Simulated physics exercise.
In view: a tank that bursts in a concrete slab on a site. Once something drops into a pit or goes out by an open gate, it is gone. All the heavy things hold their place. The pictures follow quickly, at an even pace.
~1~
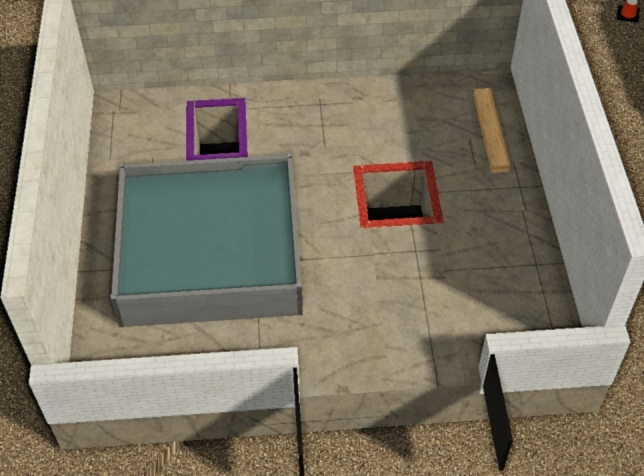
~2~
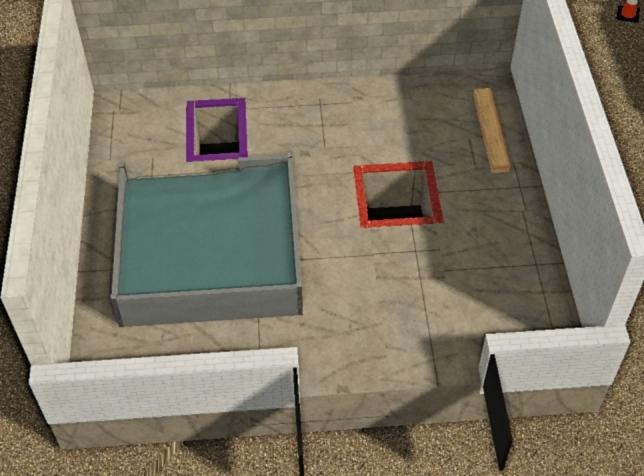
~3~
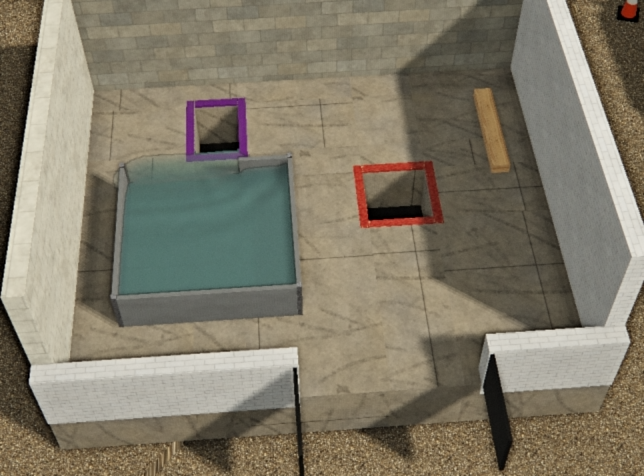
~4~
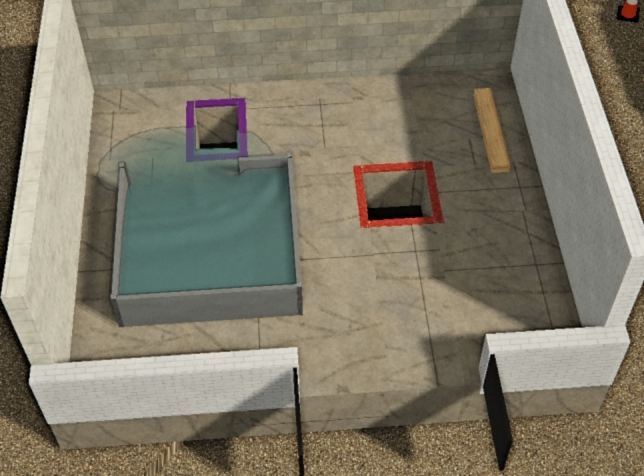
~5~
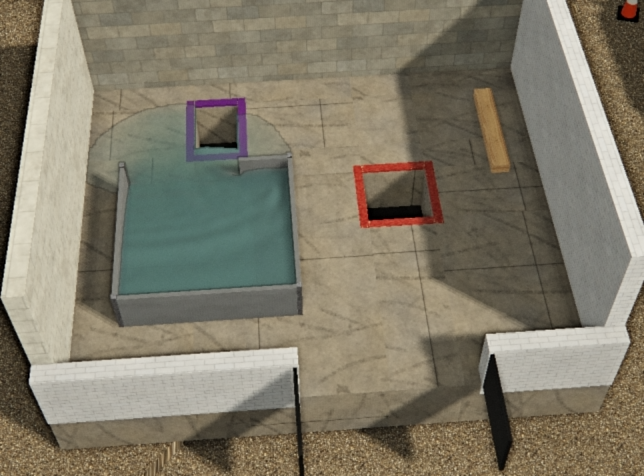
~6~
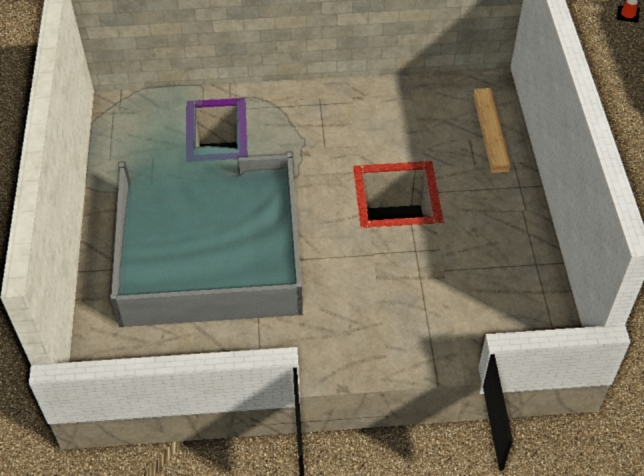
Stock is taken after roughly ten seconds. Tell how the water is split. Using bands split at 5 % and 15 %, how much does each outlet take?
At the end, the gate swallows below five per cent. The red pit swallows below five per cent. The purple pit swallows beyond fifteen per cent.
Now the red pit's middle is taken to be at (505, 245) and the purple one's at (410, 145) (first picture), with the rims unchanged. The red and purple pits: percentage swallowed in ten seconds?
Of the total, the red pit holds 10 per cent and the purple pit 20 per cent.
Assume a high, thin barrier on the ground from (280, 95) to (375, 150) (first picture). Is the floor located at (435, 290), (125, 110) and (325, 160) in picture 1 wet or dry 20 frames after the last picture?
Spared; swamped; swamped.
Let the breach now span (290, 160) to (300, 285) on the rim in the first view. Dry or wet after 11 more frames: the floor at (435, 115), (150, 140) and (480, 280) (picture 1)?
First point swamped, second point spared, third point swamped.
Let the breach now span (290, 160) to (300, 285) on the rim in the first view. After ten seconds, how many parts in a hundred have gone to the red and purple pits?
Shares: Red at 40 percent, purple at 6 percent.
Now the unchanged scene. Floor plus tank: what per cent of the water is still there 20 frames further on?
That comes to around 74 in a hundred.
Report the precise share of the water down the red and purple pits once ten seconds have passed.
About 2 percent for the first and about 54 percent for the second.
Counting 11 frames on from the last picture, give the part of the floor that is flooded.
About 20 %.
A moment on, water covers 20 % of the floor; the gate 0 %, the red pit 0 %, the purple pit 9 %.
Next, water covers 20 % of the floor; the gate 0 %, the red pit 0 %, the purple pit 15 %.
Then, water covers 40 % of the floor; the gate 0 %, the red pit 0 %, the purple pit 27 %.
Later, water covers 55 % of the floor; the gate 0 %, the red pit 1 %, the purple pit 42 %.
In the end, water covers 80 % of the floor; the gate 1 %, the red pit 3 %, the purple pit 53 %.
